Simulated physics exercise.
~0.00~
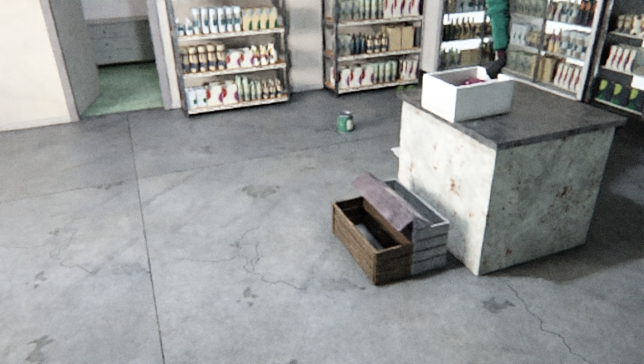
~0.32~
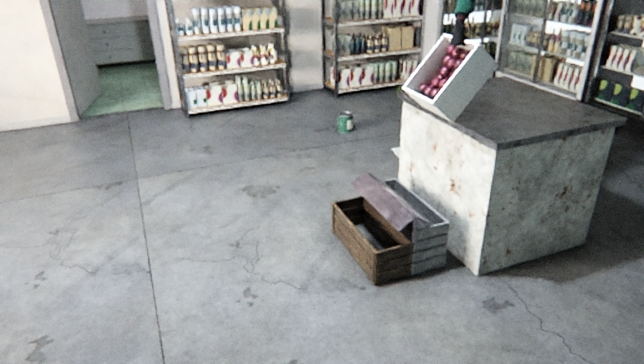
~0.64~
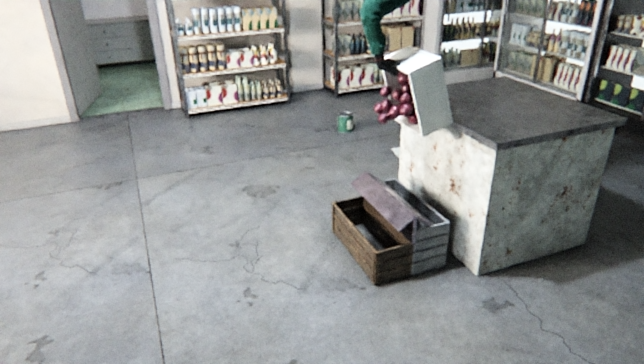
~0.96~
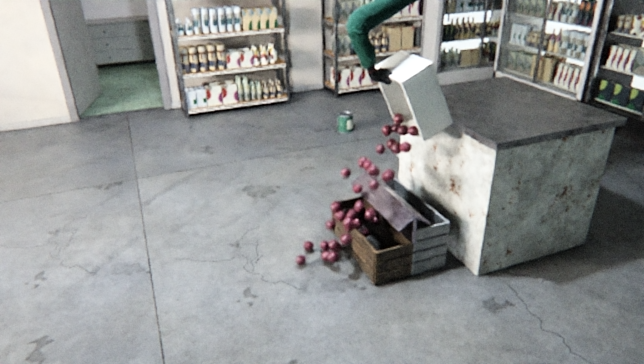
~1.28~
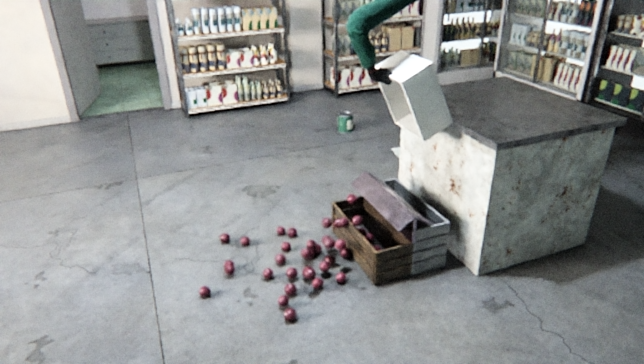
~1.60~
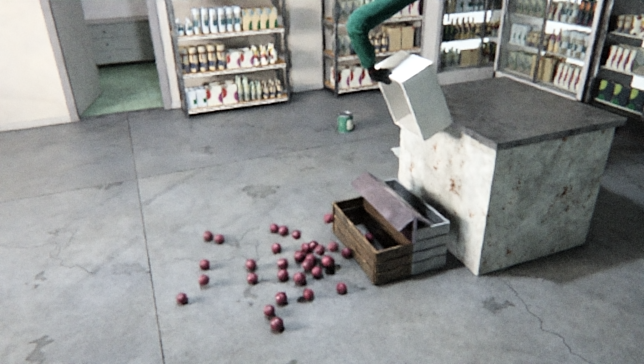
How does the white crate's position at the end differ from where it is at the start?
At the start the white crate sits upright on top of the bench. By the end it is further left, held steeply tipped by the green arm at the bench's left edge.
The clip opens on a white crate of red onions resting on a bench in a shop, with two empty open boxes, one pale and one dark, on the floor to its left. A green arm lifts the crate and tilts it leftward. The crate swings past the bench's left edge, and onions bunch at its mouth and begin to spill. They pour down and left around the dark box, many tumbling past it. The loose onions bounce and roll across the floor while the arm holds the tipped crate still. At the end, most lie scattered left of the dark box.
